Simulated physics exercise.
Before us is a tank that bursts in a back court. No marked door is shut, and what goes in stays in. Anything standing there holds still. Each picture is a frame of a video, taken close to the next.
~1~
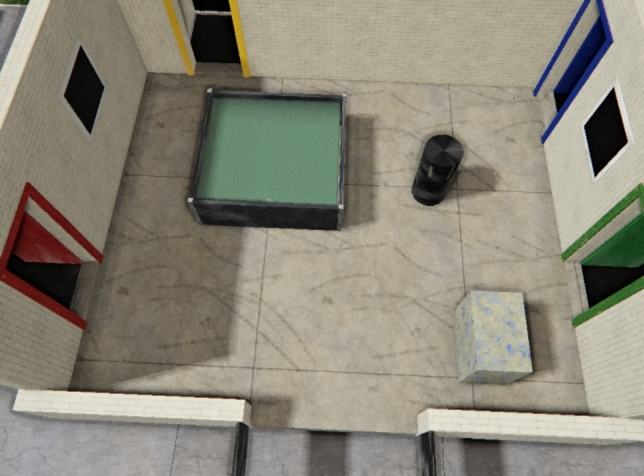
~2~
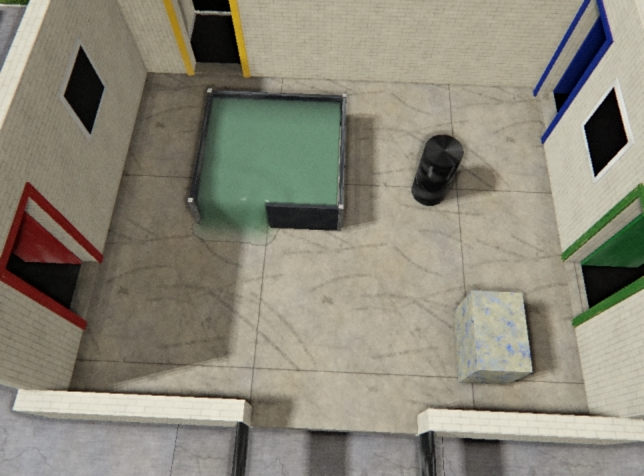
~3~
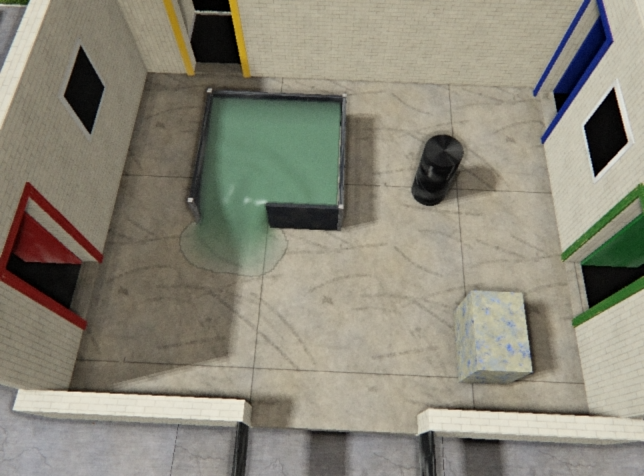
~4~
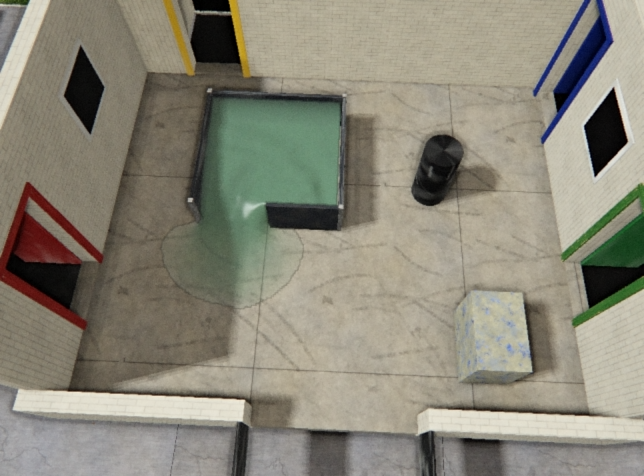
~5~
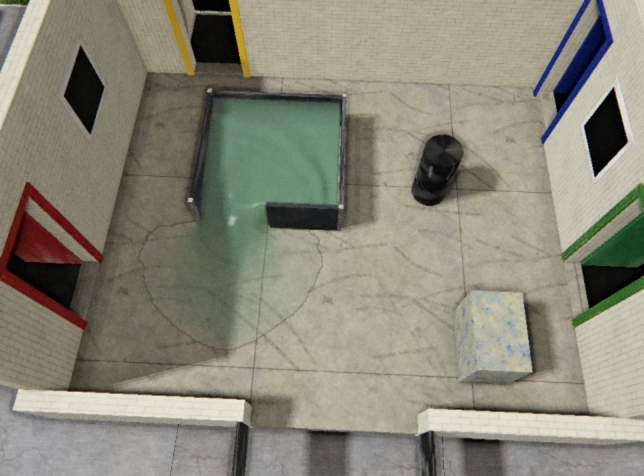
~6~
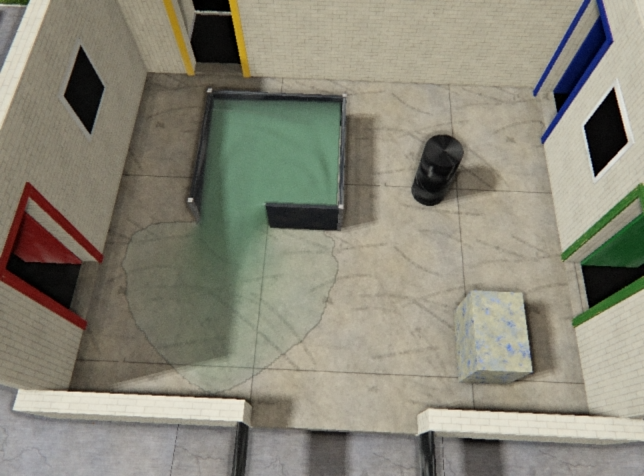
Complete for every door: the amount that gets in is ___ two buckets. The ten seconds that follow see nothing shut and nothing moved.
Blue door: At most; red door: More than; yellow door: More than; green door: At most.
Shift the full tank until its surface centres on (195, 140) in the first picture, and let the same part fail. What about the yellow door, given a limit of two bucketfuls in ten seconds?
Result for yellow: It doesn't reach it.
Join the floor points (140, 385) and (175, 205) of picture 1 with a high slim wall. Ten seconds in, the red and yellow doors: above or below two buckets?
One by one: The red door is under; the yellow door stays under.
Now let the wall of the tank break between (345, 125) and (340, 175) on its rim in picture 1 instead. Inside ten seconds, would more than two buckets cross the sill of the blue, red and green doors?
In that case the blue one breaks the limit, the red one stays within bounds and the green one breaks the limit.
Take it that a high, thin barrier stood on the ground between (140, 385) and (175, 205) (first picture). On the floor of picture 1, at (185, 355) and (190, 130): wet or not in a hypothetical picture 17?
As listed: Awash, no water.
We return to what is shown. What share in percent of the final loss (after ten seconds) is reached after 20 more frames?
Around 40 per cent.
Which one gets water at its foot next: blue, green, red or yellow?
The red one.
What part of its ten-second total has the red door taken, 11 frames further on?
Estimate: Some 10 per cent.
A moment on, water covers 25 % of the floor; the blue door not reached, the red door wet at the sill, nothing in, the yellow door not reached, the green door not reached.
Next, water covers 25 % of the floor; the blue door not reached, the red door under two buckets in, the yellow door not reached, the green door not reached.
Then, water covers 30 % of the floor; the blue door not reached, the red door over two buckets in, the yellow door not reached, the green door not reached.
Later, water covers 55 % of the floor; the blue door not reached, the red door far over two buckets in, the yellow door under two buckets in, the green door not reached.
In the end, water covers 85 % of the floor; the blue door wet at the sill, nothing in, the red door far over two buckets in, the yellow door over two buckets in, the green door wet at the sill, nothing in.
